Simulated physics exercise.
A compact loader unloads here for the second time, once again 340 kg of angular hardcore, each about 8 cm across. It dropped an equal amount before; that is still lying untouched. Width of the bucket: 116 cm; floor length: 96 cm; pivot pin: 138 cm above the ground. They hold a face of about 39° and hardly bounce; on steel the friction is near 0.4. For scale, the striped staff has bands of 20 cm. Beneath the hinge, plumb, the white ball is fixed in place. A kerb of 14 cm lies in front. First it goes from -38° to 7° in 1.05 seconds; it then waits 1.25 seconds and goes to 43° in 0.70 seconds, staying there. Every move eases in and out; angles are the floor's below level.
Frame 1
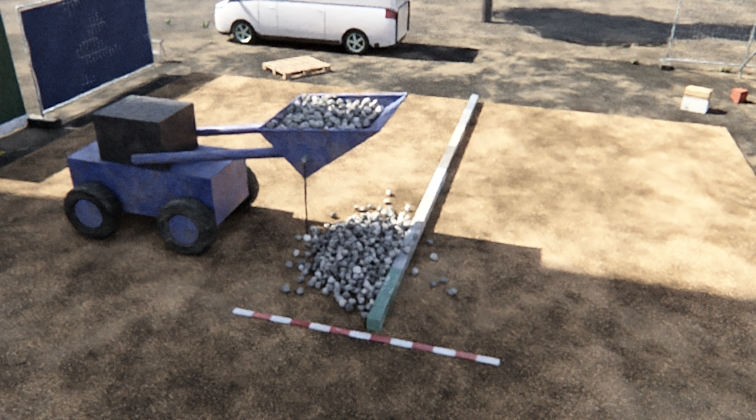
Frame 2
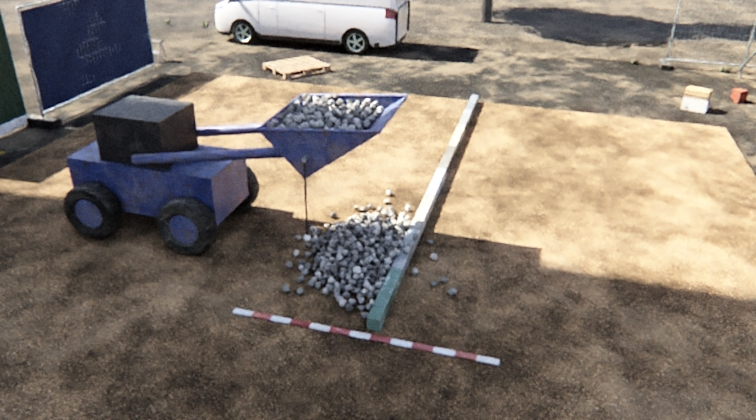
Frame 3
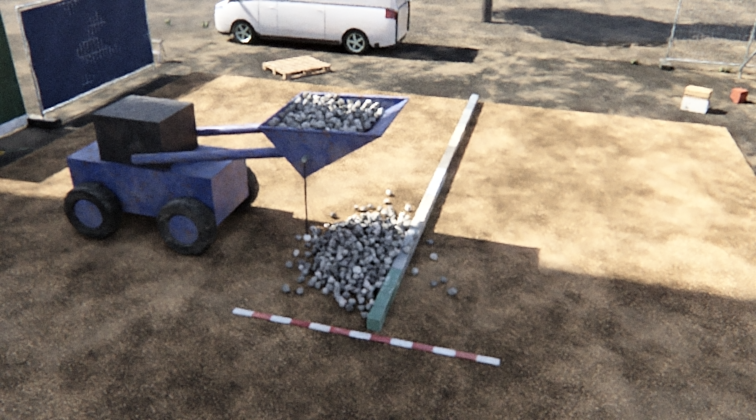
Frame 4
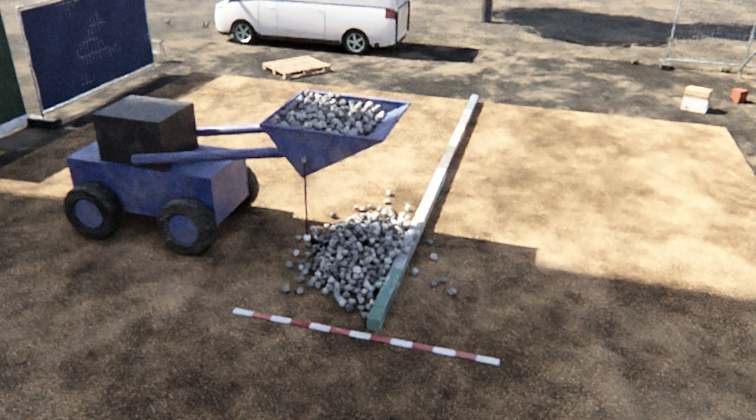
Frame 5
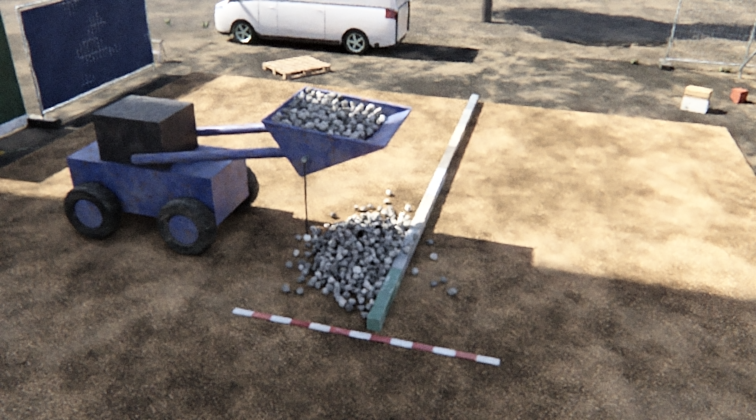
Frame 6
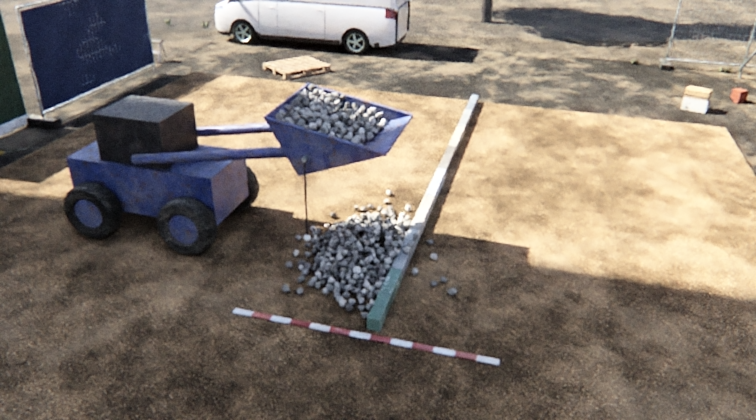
The footage shows a blue loader holding a bucket of grey stones above a stone pile beside a long kerb. The bucket slowly tilts, its right-hand lip lowering slightly, while the loader and the pile on the ground stay still.
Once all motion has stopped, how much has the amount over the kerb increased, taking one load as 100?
It has increased by some 60 per cent.
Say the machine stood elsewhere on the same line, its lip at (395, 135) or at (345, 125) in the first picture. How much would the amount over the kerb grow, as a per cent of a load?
Case one about 85 %, case two about 15 %.
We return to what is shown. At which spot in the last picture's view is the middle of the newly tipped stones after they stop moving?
Their middle is at about (421, 253).
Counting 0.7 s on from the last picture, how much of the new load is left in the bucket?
Close to 100 per cent of the load.
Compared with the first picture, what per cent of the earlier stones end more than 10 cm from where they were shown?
Roughly 0 percent.
Then, 0.4 s after the last picture the floor is at 0°; in per cent of one load, 100 in the bucket, 99 on this side of the kerb, 1 over the kerb; the foremost stones are at (429, 262).
Then, 0.7 s after the last picture the floor is at 7°; in per cent of one load, 100 in the bucket, 99 on this side of the kerb, 1 over the kerb; the foremost stones are at (429, 262).
Then, 3.0 s after the last picture the floor is at 43°; in per cent of one load, 14 in the bucket, 163 on this side of the kerb, 23 over the kerb; the foremost stones are at (445, 265).
Then, 5.7 s after the last picture the floor is at 43°; in per cent of one load, 0 in the bucket, 139 on this side of the kerb, 61 over the kerb; the foremost stones are at (534, 278). Net gain over the kerb, 60.
